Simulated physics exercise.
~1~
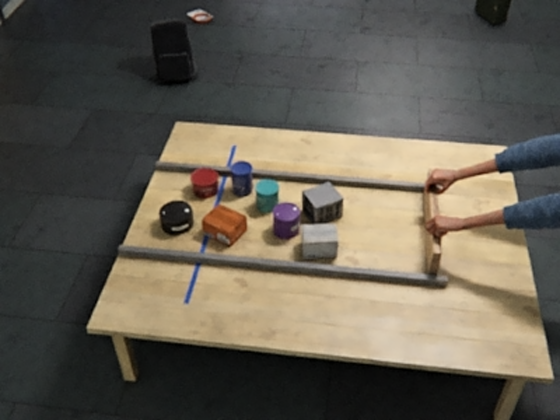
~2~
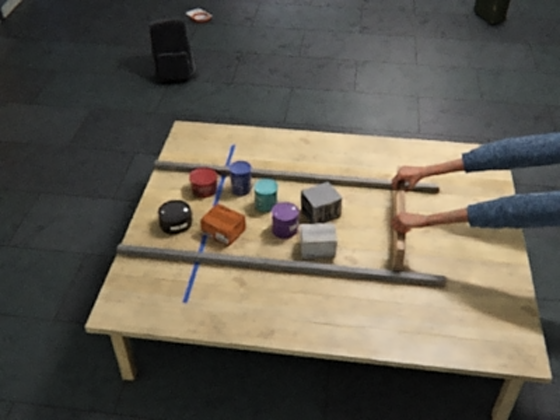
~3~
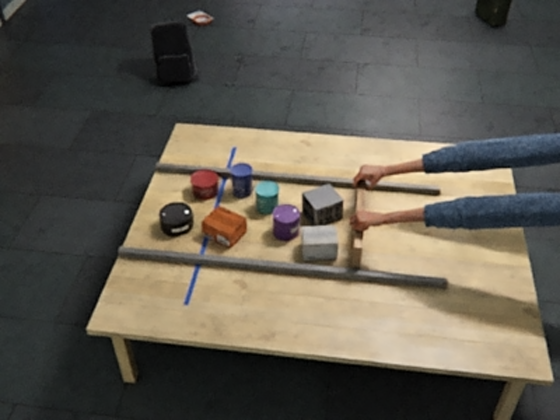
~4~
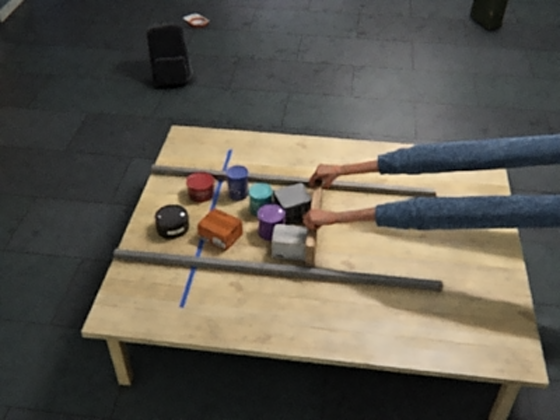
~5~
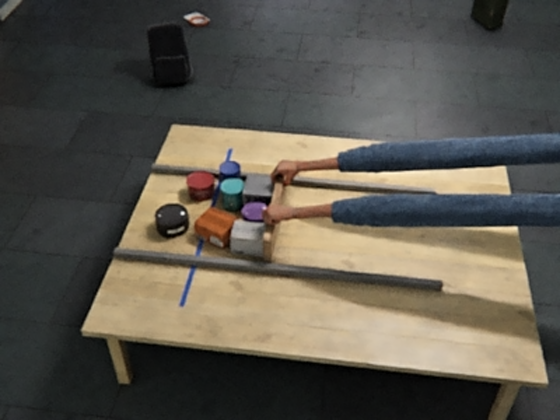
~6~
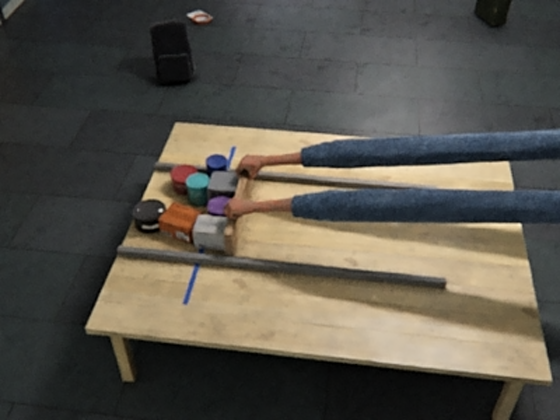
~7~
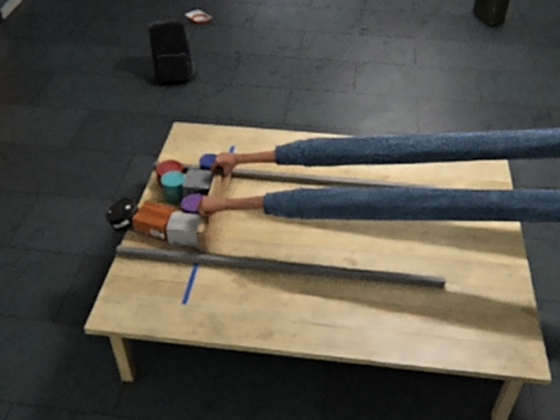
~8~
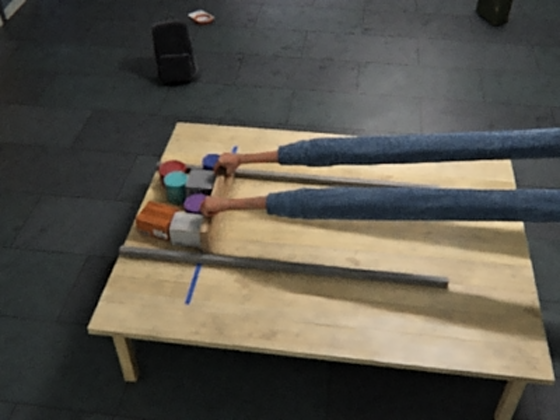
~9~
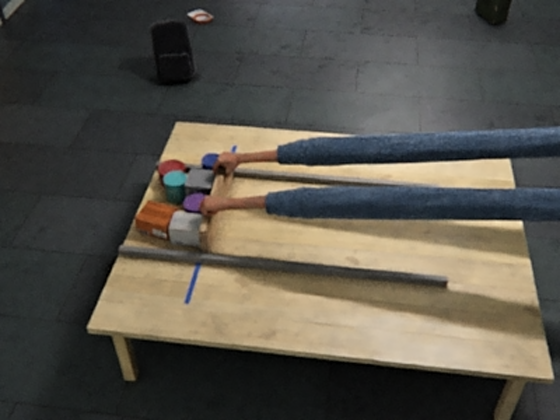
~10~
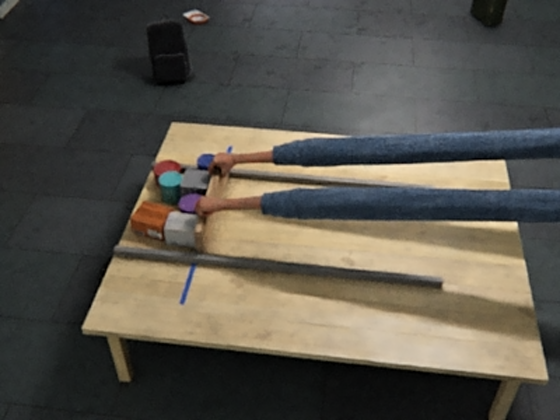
On a low wooden platform above a dark tiled floor, eight small boxes and tubs stand between two long grey battens, with a blue tape line crossing the boards at the left. Two hands in blue sleeves hold an upright plank at the right and slide it left across bare wood. It meets the grey crate and white box, then gathers the purple, turquoise and other pieces into a tight cluster. The bunch moves past the tape until the black canister drops off the left edge. The plank stops, hands still on it, and the rest stay on the platform.
